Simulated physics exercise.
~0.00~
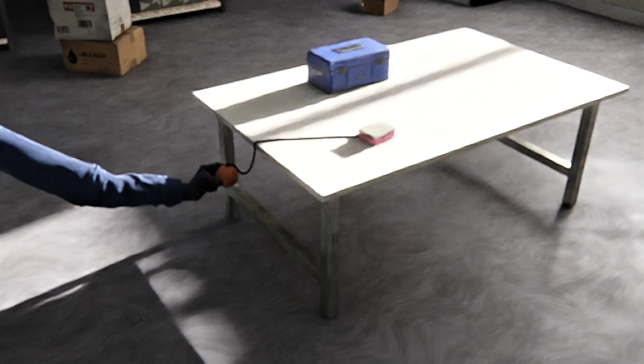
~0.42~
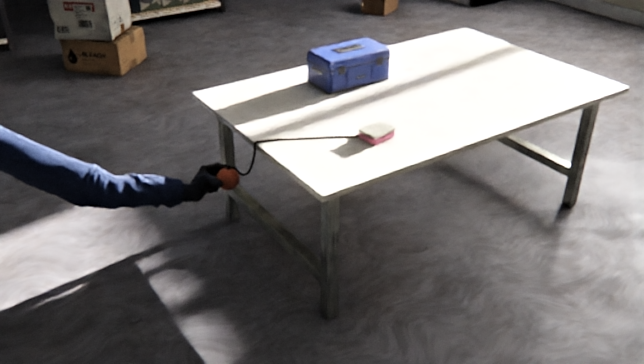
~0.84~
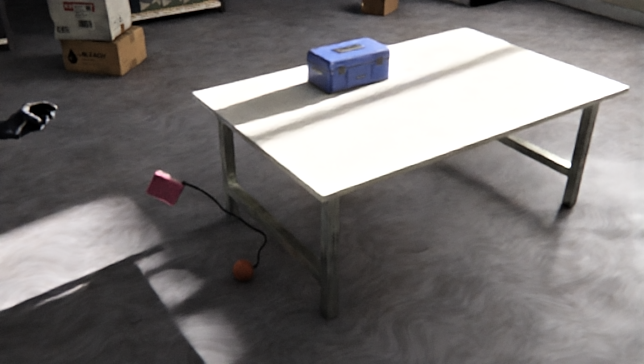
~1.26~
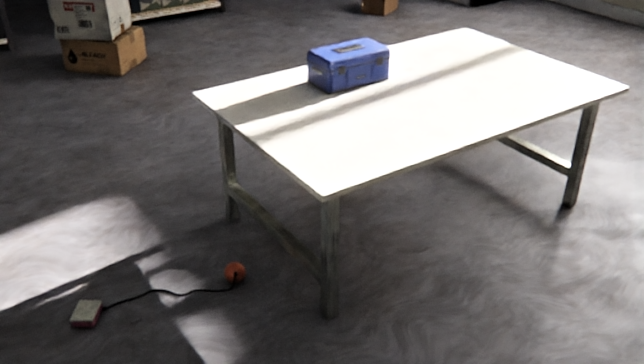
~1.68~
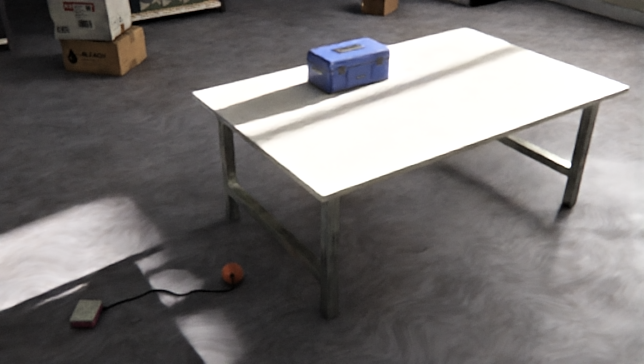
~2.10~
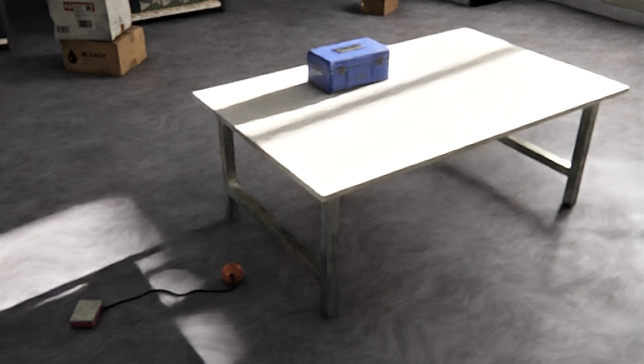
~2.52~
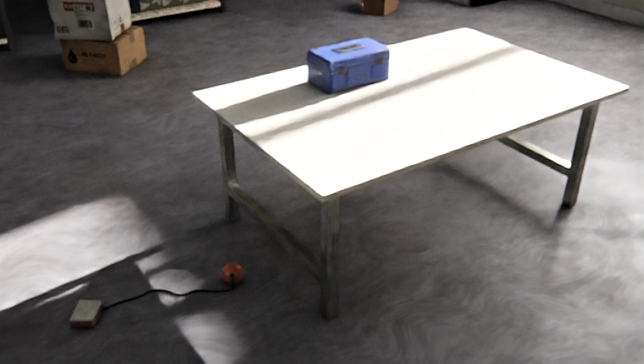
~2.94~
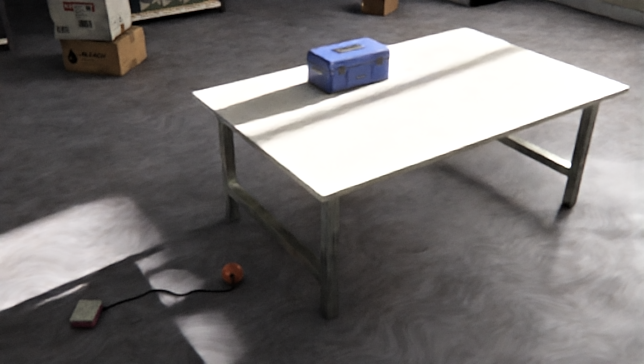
An orange is held by a dark-gloved hand in a blue sleeve just beside a pale table, its dark string running over the edge to a small pink and white sponge near a blue toolbox. The hand lets go and draws back to the left. The orange drops to the floor, and the sponge is tugged off the table after it, turning as it falls. The sponge lands farther left, while the orange shifts slightly. Both come to rest on the grey floor, the string stretched between them, and the toolbox remains in place on the table.
